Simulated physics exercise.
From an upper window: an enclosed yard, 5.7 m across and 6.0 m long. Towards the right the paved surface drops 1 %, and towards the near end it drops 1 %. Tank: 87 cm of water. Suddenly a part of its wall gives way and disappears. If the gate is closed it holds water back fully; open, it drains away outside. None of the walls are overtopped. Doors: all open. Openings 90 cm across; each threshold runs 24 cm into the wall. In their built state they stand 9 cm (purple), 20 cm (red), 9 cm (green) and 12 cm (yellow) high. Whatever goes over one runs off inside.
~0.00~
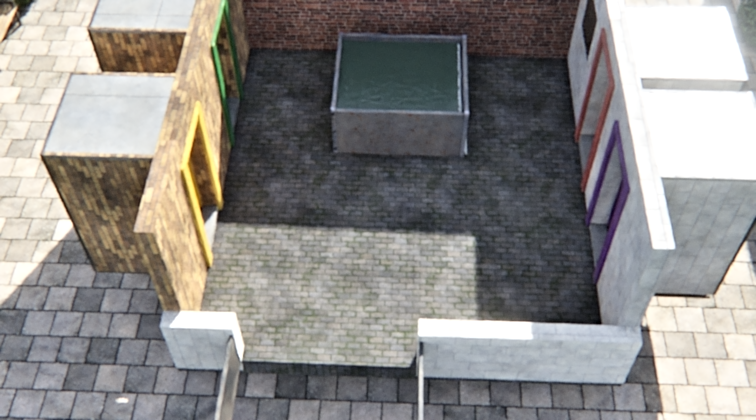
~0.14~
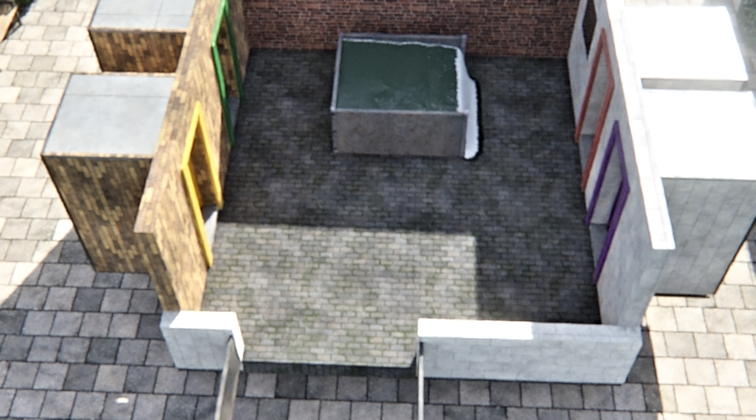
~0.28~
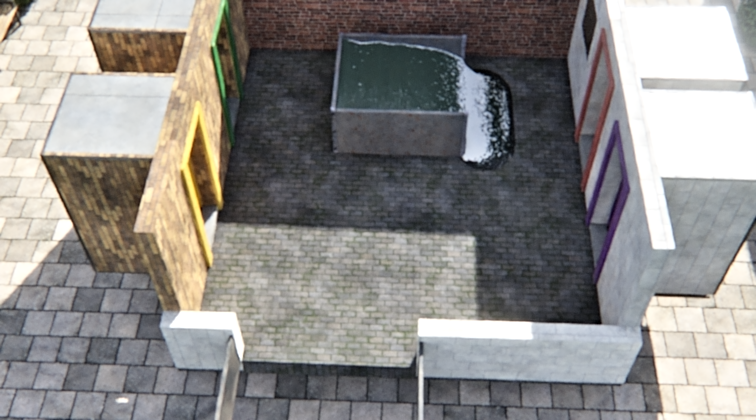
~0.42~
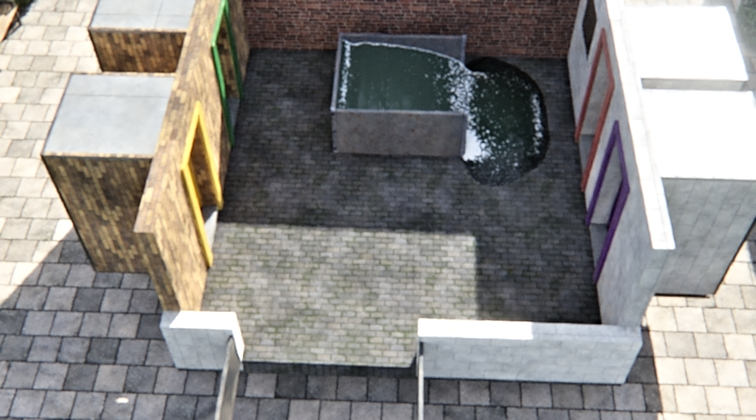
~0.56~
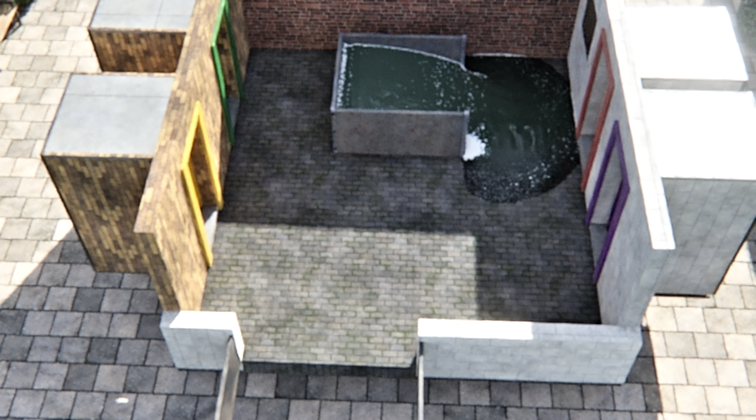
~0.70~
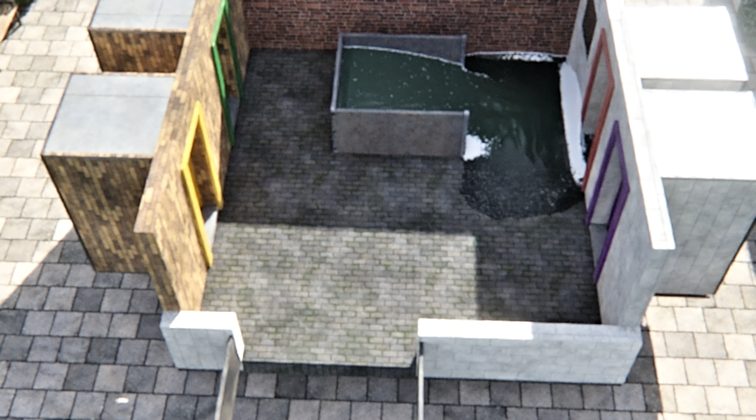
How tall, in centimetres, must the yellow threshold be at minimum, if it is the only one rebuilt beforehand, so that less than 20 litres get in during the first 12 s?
It needs to be at least 7.5 cm tall.
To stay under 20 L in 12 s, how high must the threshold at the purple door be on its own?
Roughly 11.0 cm at the purple door.
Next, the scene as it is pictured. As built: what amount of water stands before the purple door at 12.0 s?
About 9.0 centimetres.
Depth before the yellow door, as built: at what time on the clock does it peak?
Approximately 5.5 s.
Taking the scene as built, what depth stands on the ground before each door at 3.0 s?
In cm: Purple 13, red 28, green 0, yellow 0.
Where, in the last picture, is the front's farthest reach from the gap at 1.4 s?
Somewhere near the pixel (592, 302).
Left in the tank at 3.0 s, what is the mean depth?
Average depth: Approx. 15 cm.
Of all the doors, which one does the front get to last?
Answer: Yellow.
After 1.4 s water covers 25 % of the floor, deepest (60 cm) near (565, 89); it has not reached the yellow door.
After 3.0 s water covers 45 % of the floor, deepest (34 cm) near (572, 346); it has not reached the yellow door.
After 12.0 s water covers 100 % of the floor, deepest (13 cm) near (586, 358); 5 cm at the yellow door, 2 litres in over its 12 cm threshold.
At the yellow door as built, the water arrived by 5.0 s and peaked near 12 cm at 5.6 s.
Run again over the same 12 s with other heights there, 28 litres in over 6.5 cm, 10 litres over 9 cm. The limit of 20 litres is kept from about 7.5 cm up.
